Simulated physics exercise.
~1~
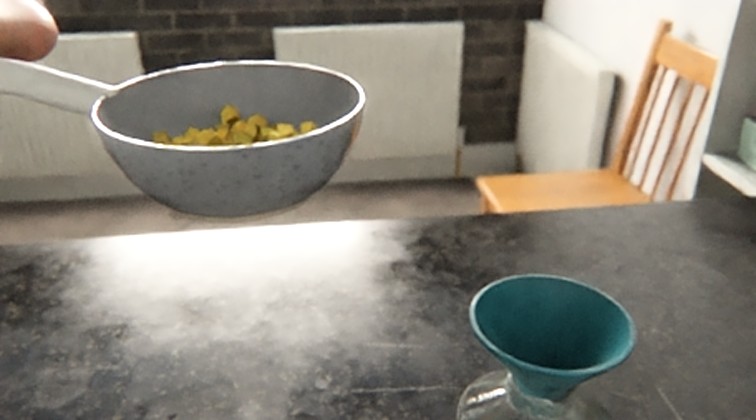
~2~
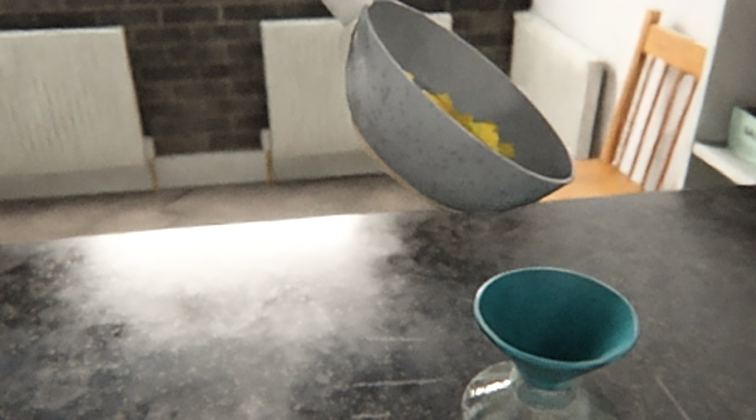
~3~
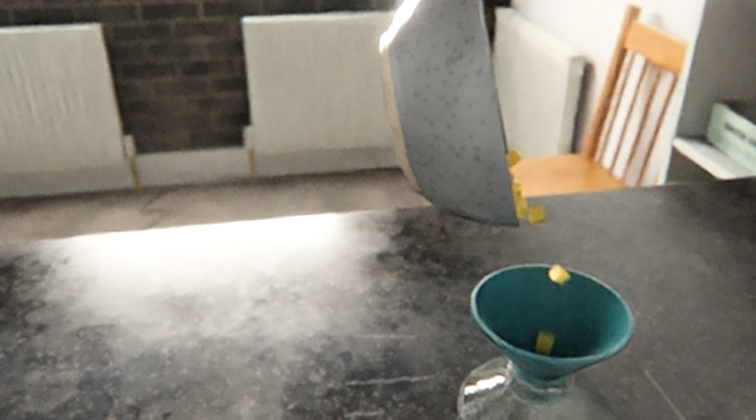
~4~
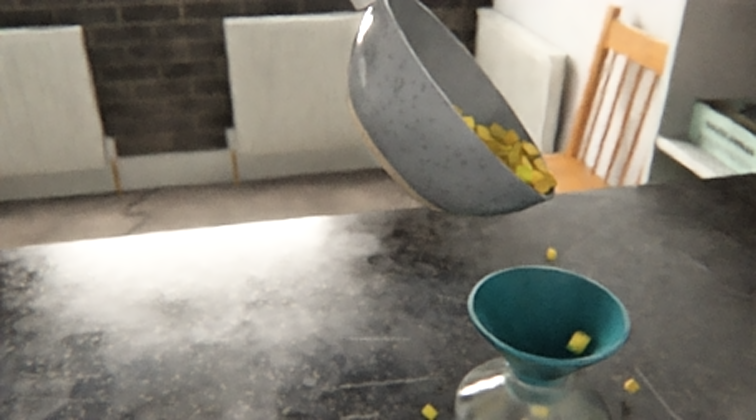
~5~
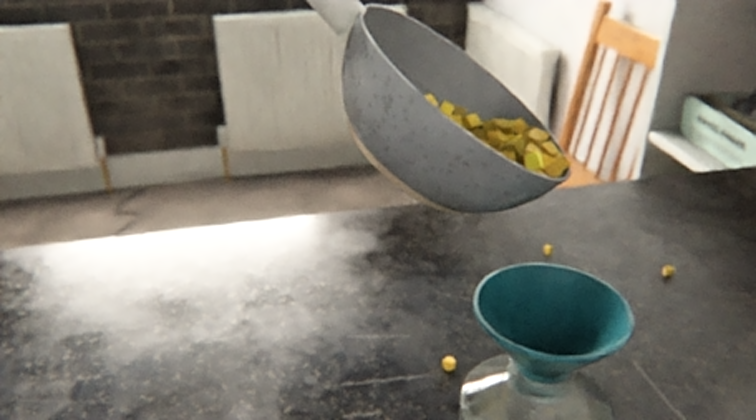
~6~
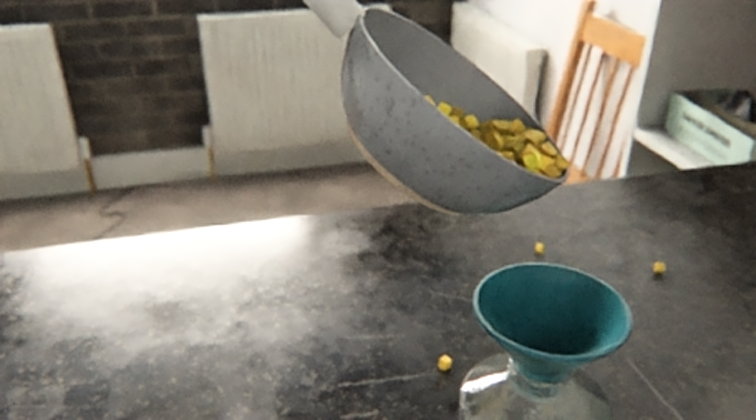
Grey bowl of yellow cubes tipping over a teal funnel, dropping a few, some onto the table, then tilting back mostly full.
